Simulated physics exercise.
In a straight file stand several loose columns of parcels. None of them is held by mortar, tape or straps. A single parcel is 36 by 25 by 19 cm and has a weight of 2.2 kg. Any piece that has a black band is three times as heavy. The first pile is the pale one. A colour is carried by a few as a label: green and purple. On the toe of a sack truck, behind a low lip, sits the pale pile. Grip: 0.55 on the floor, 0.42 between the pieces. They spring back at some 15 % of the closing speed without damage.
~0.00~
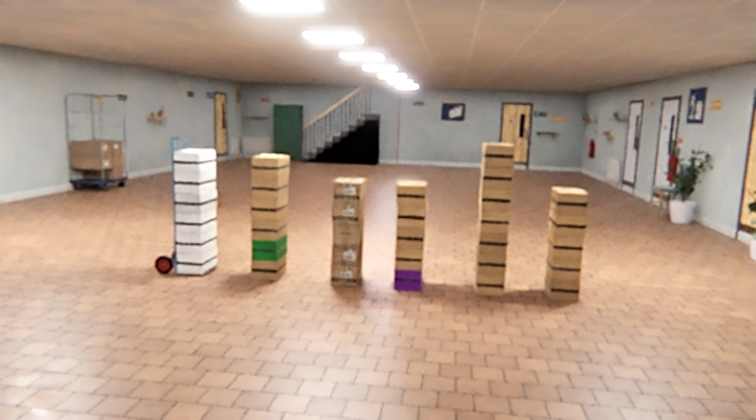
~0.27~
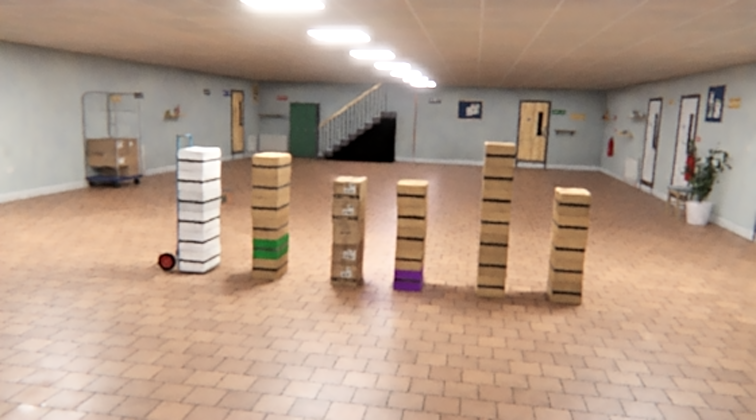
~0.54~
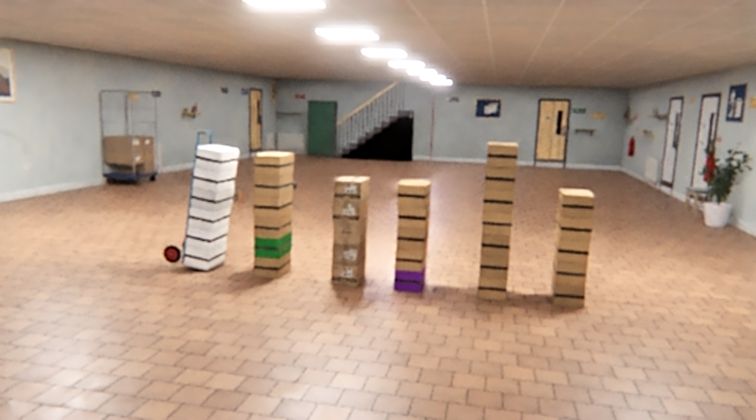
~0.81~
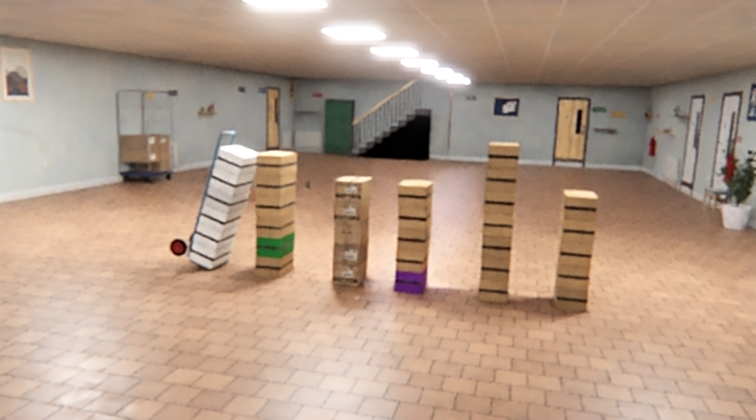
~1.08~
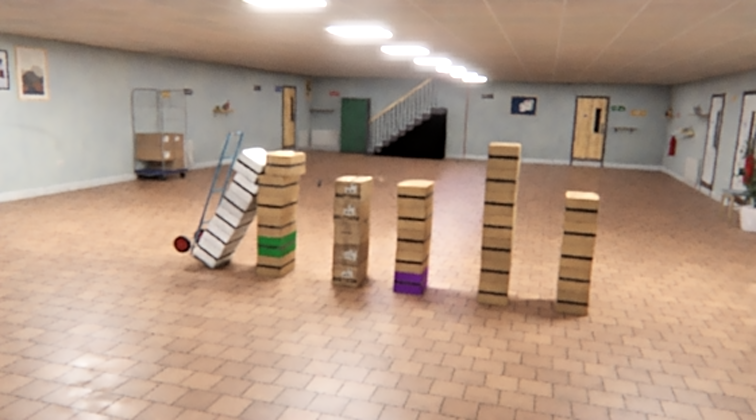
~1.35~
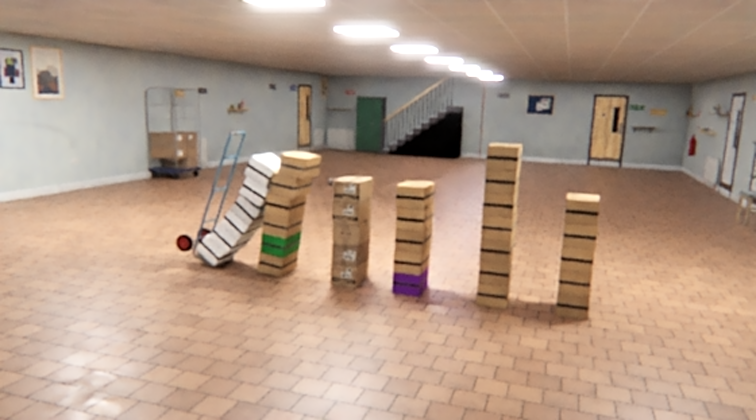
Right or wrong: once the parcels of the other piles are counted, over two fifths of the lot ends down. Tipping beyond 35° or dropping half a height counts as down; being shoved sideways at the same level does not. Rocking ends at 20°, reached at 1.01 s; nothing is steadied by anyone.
Right.
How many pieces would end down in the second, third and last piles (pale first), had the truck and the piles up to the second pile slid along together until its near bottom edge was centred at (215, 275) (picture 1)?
Second 5, third 1, last 0.
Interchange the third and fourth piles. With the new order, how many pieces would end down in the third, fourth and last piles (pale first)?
Count of fallen pieces - third: 5; fourth: 5; last: 5.
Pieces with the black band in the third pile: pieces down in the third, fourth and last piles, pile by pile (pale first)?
Pieces down: Third pile 5, fourth pile 5, last pile 5.
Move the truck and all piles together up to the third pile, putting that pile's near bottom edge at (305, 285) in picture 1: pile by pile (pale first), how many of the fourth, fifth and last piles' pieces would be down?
That would give fourth 5, fifth 6 and last 5.
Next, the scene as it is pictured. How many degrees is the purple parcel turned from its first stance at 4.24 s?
Something like 0°, more or less.
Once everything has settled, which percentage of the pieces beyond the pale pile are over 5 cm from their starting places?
That makes 95 percent.
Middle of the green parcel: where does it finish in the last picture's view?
Near pixel (316, 264).
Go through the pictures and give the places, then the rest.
In the first frame (each place is the centre of the face we see best; the camera moves round a little), truck frame (174, 165) 0° forward; green parcel (264, 251); purple parcel (407, 280); the others all in place.
The second frame shows truck frame (178, 163) 1° forward; green parcel (265, 249).
The third frame shows truck frame (196, 160) 9° forward, top of the pale pile leaning 9°; green parcel (266, 248); the others all in place.
The fourth frame shows truck frame (214, 159) 17° forward, top of the pale pile leaning 18°; green parcel (268, 248); the others all in place.
The fifth frame shows truck frame (221, 159) 20° forward, top of the pale pile leaning 30°; green parcel (269, 247); 2 have shifted.
The sixth frame shows truck frame (223, 158) 20° forward, top of the pale pile leaning 26°; green parcel (272, 246) tilted 7°; purple parcel (406, 284); steepest lean 7°, the parcel at (292, 167); 6 have shifted.
By 1.70 s, 6 of the pale pile down; none of the 28 other parcels down, 7 disturbed; green parcel tilted 25°.
By 2.12 s, 6 of the pale pile down; 5 of the 28 other parcels down; green parcel tilted 66°, 14 cm lower.
By 3.50 s, 6 of the pale pile down; 14 of the 28 other parcels down; green parcel on its side; purple parcel moved 18 mm.
By 4.24 s, 6 of the pale pile down; 24 of the 28 other parcels down; green parcel on its side; purple parcel moved 18 mm.
When it is over (5.5 s), 6 of the pale pile down; 24 of the 28 other parcels down; green parcel on its side; purple parcel moved 18 mm. That is 86 per cent. In pixels of the last frame, middles, green parcel near (316, 264), purple parcel near (413, 279).
